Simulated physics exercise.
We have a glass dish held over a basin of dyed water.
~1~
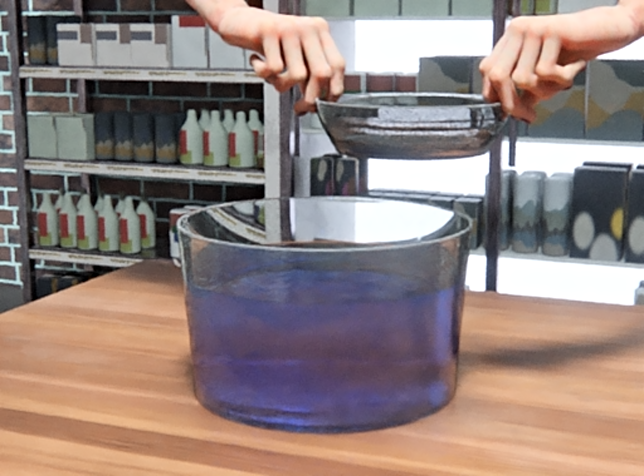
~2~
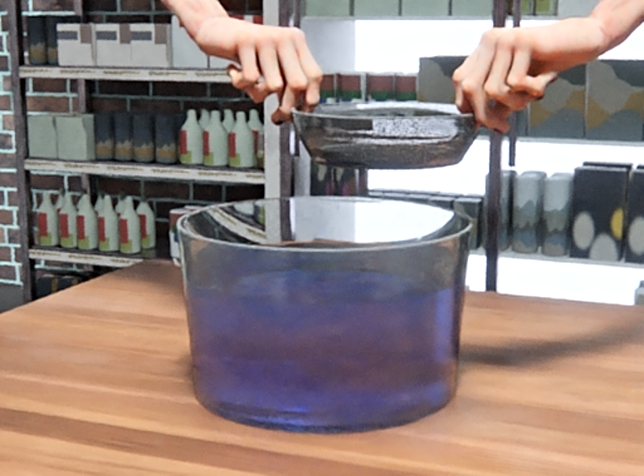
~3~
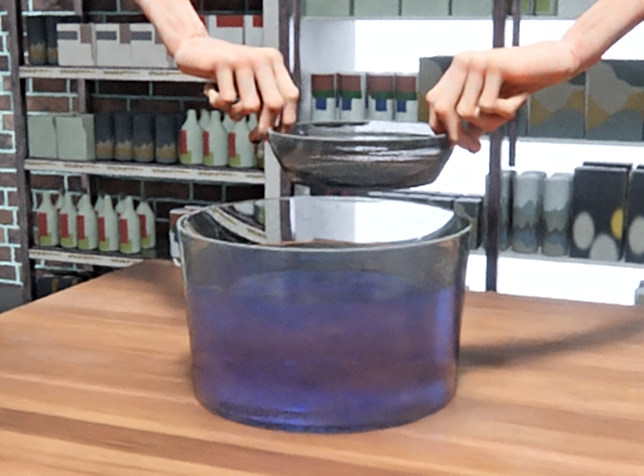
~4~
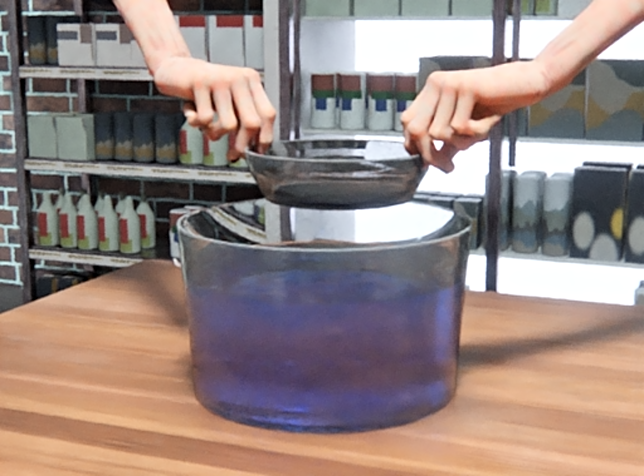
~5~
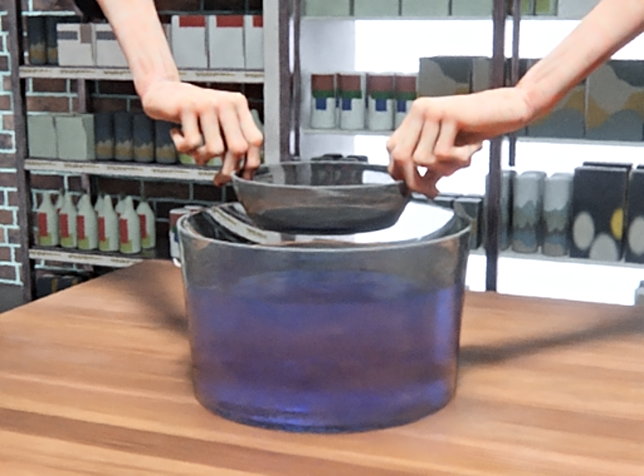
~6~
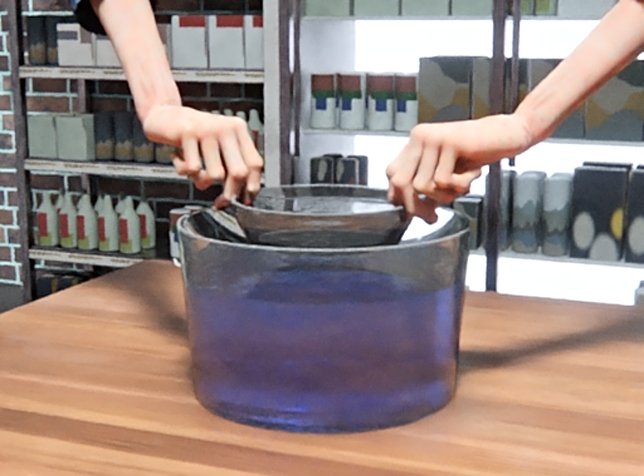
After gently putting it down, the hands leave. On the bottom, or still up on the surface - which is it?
My guess is it stays up after the hands leave.
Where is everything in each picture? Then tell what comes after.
In the first frame, dish (412, 122) empty; above the basin.
In the second frame, dish (387, 132) empty; coming down.
In the third frame, dish (363, 151) empty; lower.
In the fourth frame, dish (339, 171) empty; lower still.
In the fifth frame, dish (325, 195) empty; close to the surface.
In the sixth frame, dish (325, 219) empty; just over the surface.
Soon after, the dish dips into the dyed water.
Later, it bobs and steadies.
In the end, the dish floats with most of its side showing.
